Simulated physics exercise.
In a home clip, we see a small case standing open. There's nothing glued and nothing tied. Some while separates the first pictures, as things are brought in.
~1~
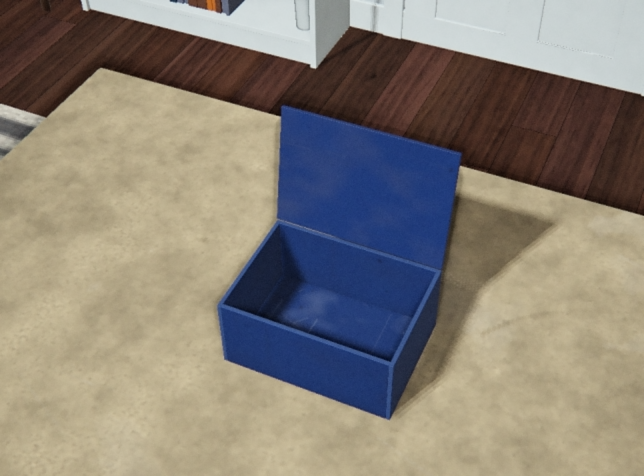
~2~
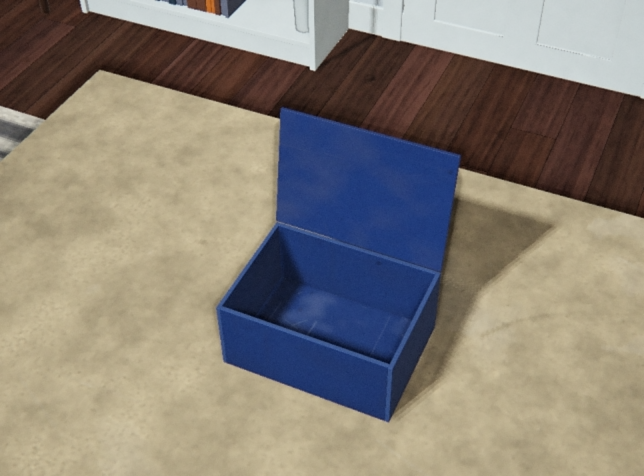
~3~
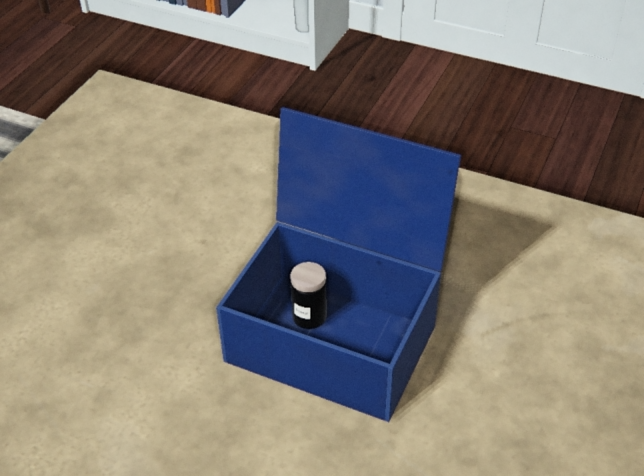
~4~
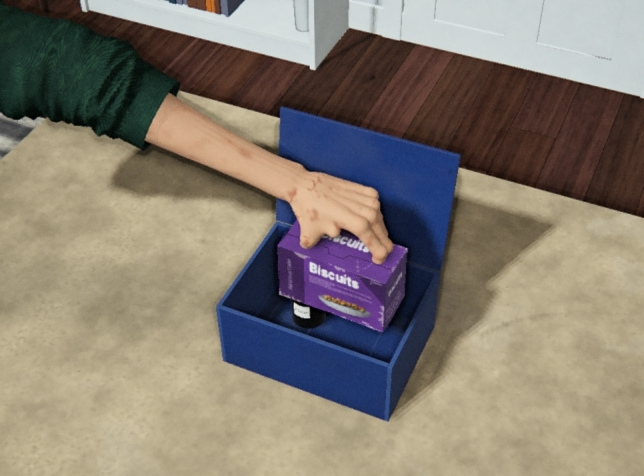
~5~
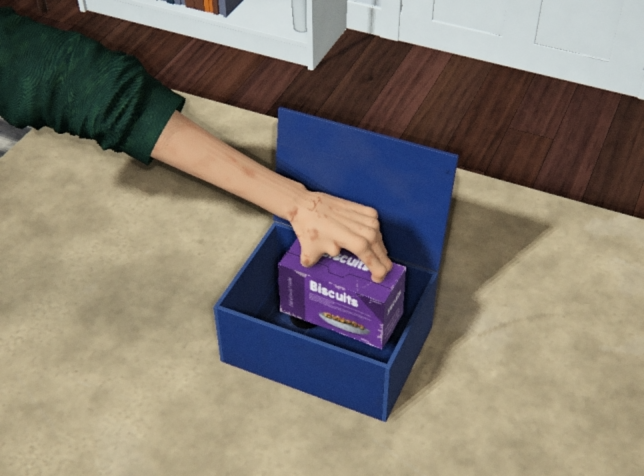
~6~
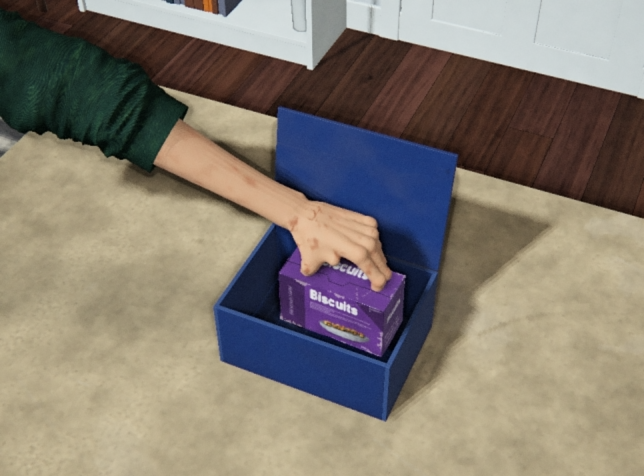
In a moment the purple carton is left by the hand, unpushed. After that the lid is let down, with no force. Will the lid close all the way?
Yep, the box gets its lid on.
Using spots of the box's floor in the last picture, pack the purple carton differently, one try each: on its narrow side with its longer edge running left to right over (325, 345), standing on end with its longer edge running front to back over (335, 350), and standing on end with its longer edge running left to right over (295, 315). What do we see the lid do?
First try leaves it shut, second try leaves it partly open, third try leaves it partly open.
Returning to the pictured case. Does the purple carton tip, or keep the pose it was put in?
Well, the purple carton stays just as set.
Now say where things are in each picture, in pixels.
In the first picture, the last thing is not in view yet.
In the second picture, the last thing is not in view yet.
In the third picture, the last thing is not in view yet; black shaker (309, 296).
The fourth picture shows on its way; purple carton (342, 272).
The fifth picture shows on its way; purple carton (342, 289).
The sixth picture shows in place under the hand; purple carton (342, 297).
Then, 0.40 s past the last view, purple carton displaced about its own width near (313, 326).
Then, 1.40 s past the last view, lid 73° above the rim; purple carton displaced about its own width near (311, 324).
Then, 1.70 s past the last view, lid 46° above the rim; purple carton displaced about its own width near (311, 324).
Then, 2.00 s past the last view, lid 7° above the rim; purple carton displaced about its own width near (311, 324).
Finally, lid shut; moved from the start, purple carton; black shaker still in place. Final places as the last picture's camera would see them, purple carton near (311, 324).
